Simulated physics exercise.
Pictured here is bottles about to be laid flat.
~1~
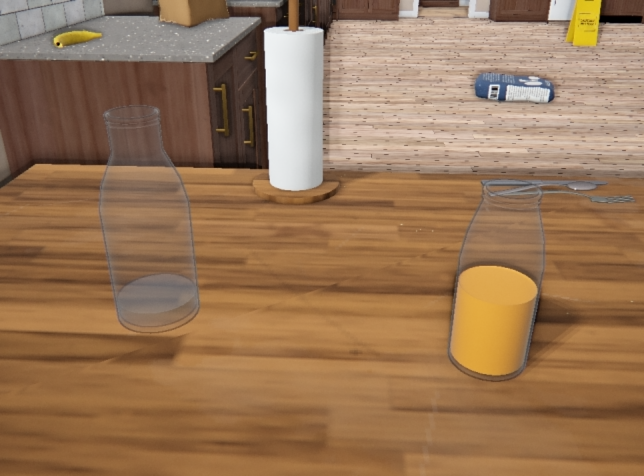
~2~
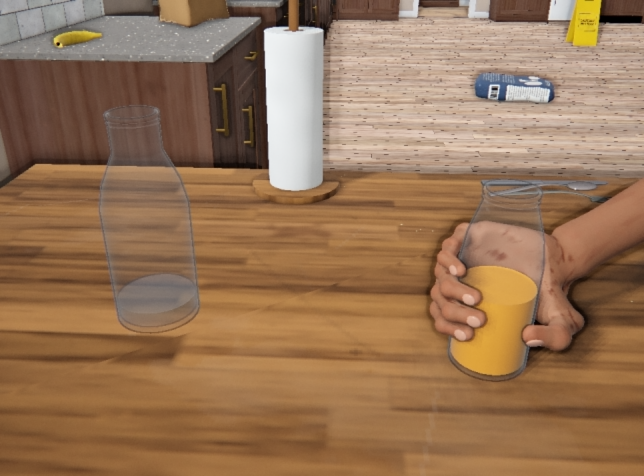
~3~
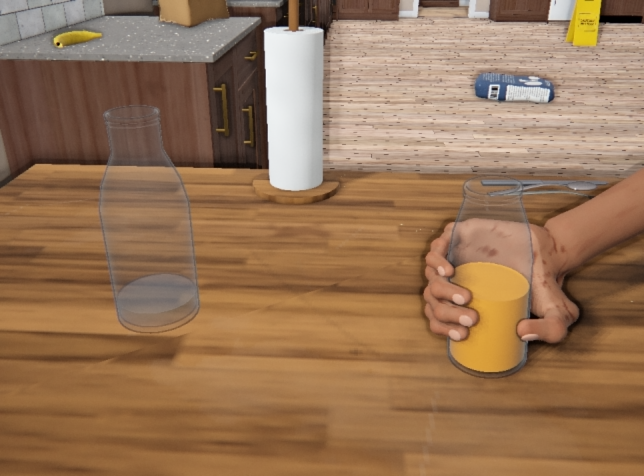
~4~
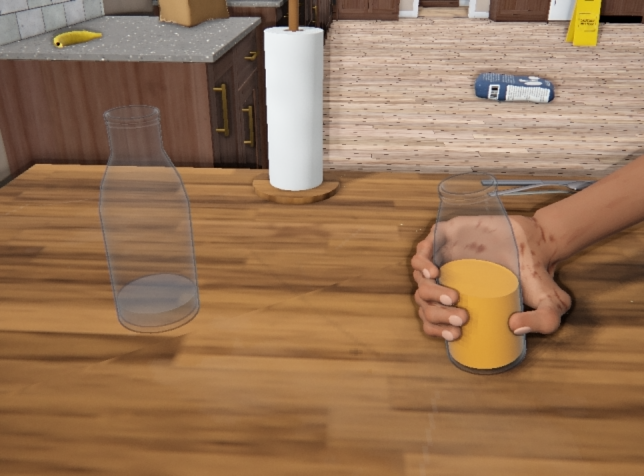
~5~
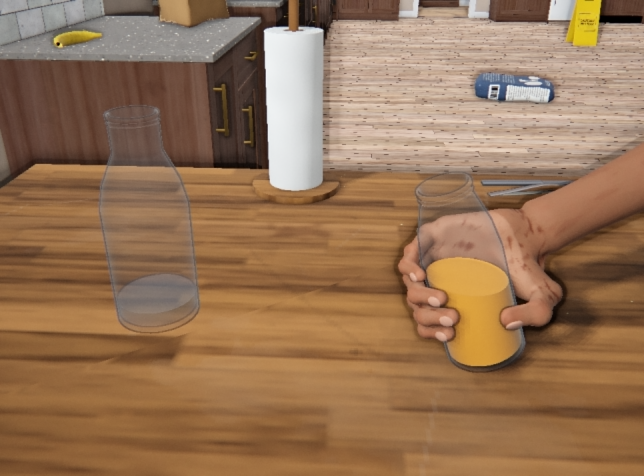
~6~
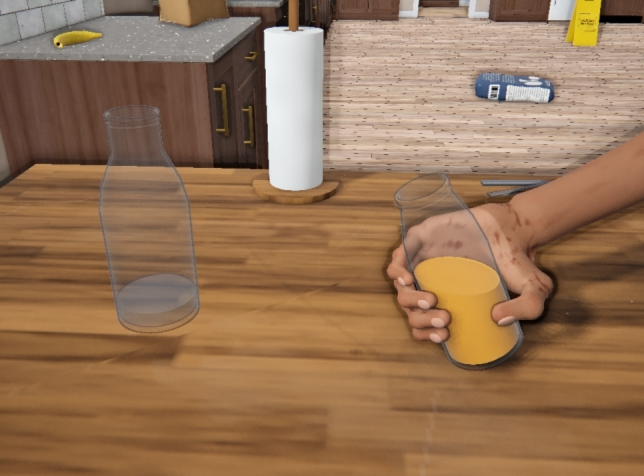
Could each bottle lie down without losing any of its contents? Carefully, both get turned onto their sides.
Left: Yes; right: No.
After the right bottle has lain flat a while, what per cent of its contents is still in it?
I'd say close to 30 per cent is kept.
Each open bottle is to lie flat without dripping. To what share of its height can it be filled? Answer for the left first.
The first takes 14 %, the second 14 %.
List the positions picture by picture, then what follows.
Both stand upright; right bottle (498, 275) about half full, open; left bottle (146, 216) nearly empty, open, in the first frame.
A hand takes the right bottle; right bottle about half full, surface at (497, 286); left bottle nearly empty, surface at (157, 293), in the second frame.
The right bottle is being lowered; right bottle (490, 272) about half full; left bottle (146, 216) nearly empty, in the third frame.
The right bottle is being lowered; right bottle about half full, surface at (478, 279); left bottle nearly empty, surface at (157, 293), in the fourth frame.
The right bottle is being lowered; right bottle (465, 268) about half full; left bottle (146, 216) nearly empty, in the fifth frame.
The right bottle is being lowered; right bottle (454, 268) tipped 25°, open; left bottle nearly empty, surface at (157, 293), open, in the sixth frame.
A moment on, the right bottle is nearly down; right bottle, all still inside.
Further on, the right bottle lies flat; right bottle, a puddle at its mouth.
When it is over, both lie flat; right bottle, a puddle at its mouth; left bottle, all still inside.
